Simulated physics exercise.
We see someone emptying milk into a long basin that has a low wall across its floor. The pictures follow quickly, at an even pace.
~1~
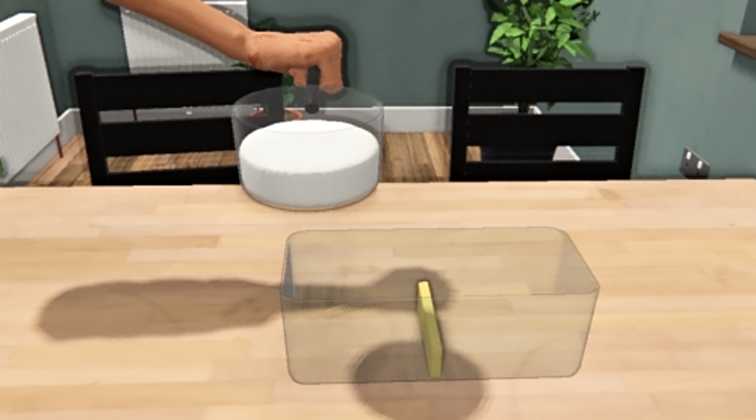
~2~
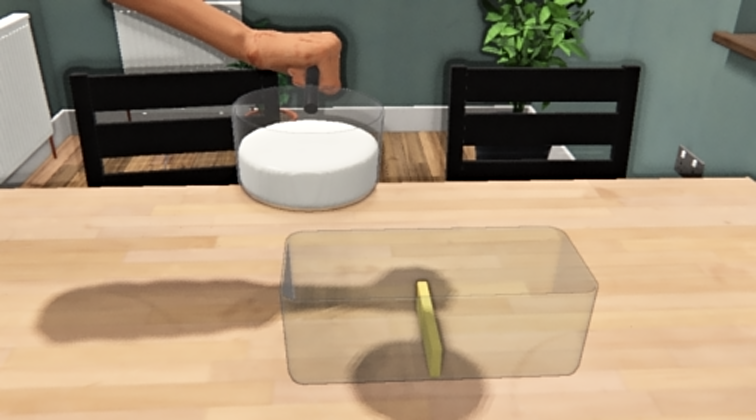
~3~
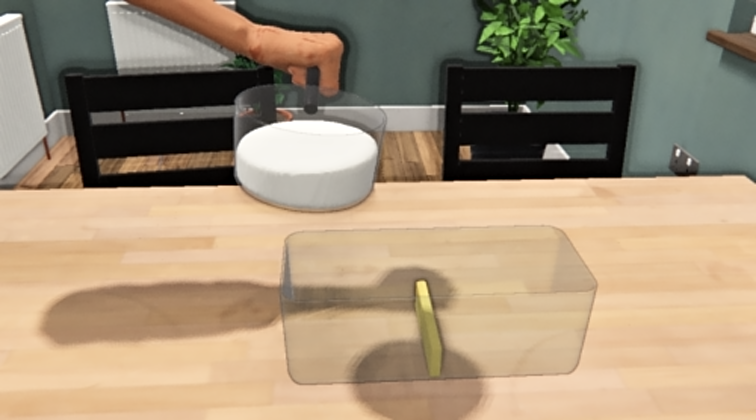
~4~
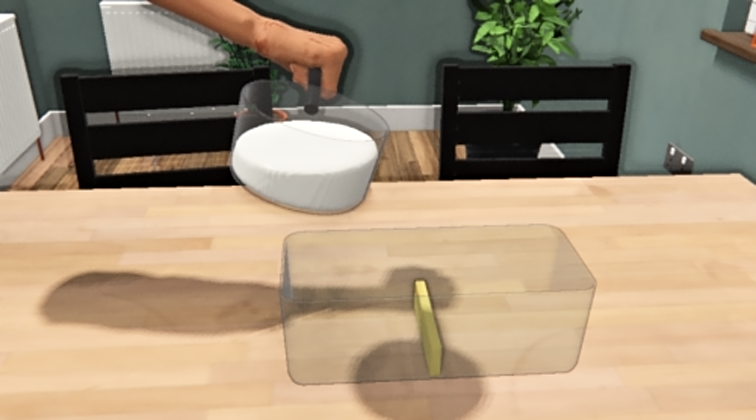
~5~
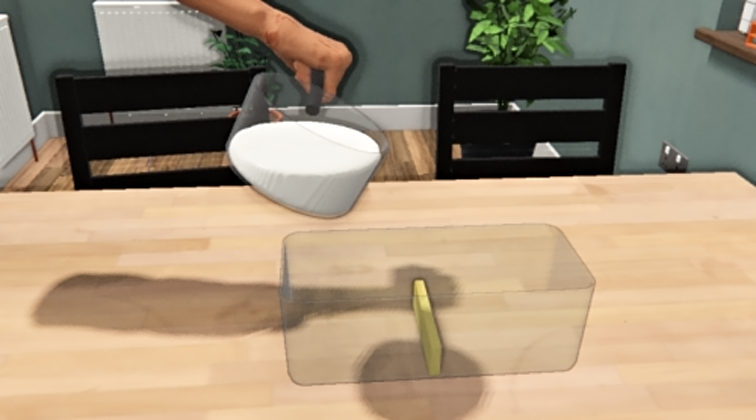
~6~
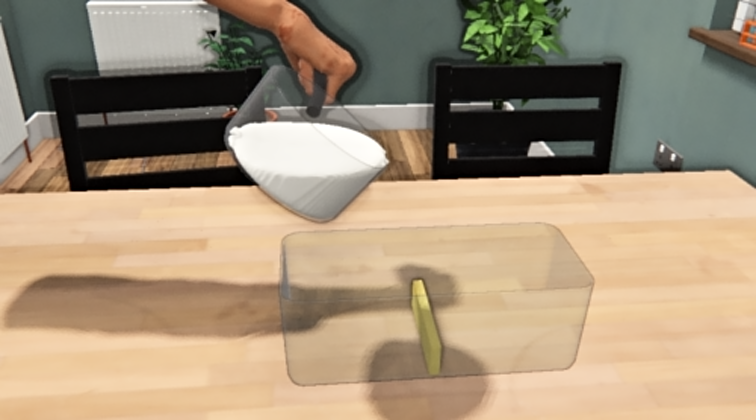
The video shows a hand holding a clear round container of white milk above a wooden table, first upright, then leaning steadily further to the right, behind a long transparent basin with a low yellow wall across its floor.
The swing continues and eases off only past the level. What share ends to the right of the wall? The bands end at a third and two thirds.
The share right of the wall is under a third.
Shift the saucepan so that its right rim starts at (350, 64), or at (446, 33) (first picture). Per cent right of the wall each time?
First some 10, then 85 per cent.
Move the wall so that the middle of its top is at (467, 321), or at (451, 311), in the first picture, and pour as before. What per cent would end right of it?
Near 20 % and 5 %.
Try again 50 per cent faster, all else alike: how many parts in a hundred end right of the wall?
Roughly 20 in a hundred.
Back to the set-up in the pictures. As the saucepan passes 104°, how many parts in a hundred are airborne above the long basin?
It comes to 35 per cent or so.
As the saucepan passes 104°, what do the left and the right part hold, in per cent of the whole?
Near 25 on the left, 15 on the right.
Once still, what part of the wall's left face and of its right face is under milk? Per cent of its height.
Some 60 per cent left and 20 right.
A moment on, the saucepan is tipped right over and 26 per cent is still to pour, 25 is left of the wall and 14 right of it.
Next, the saucepan is tipped right over and 3 per cent is still to pour, 66 is left of the wall and 23 right of it.
Then the saucepan is tipped right over and 0 per cent is still to pour, 71 is left of the wall and 25 right of it.
Later the saucepan is tipped right over and 0 per cent is still to pour, 71 is left of the wall and 26 right of it.
Finally, 71 per cent lies left of the wall, 26 right of it and 3 outside.
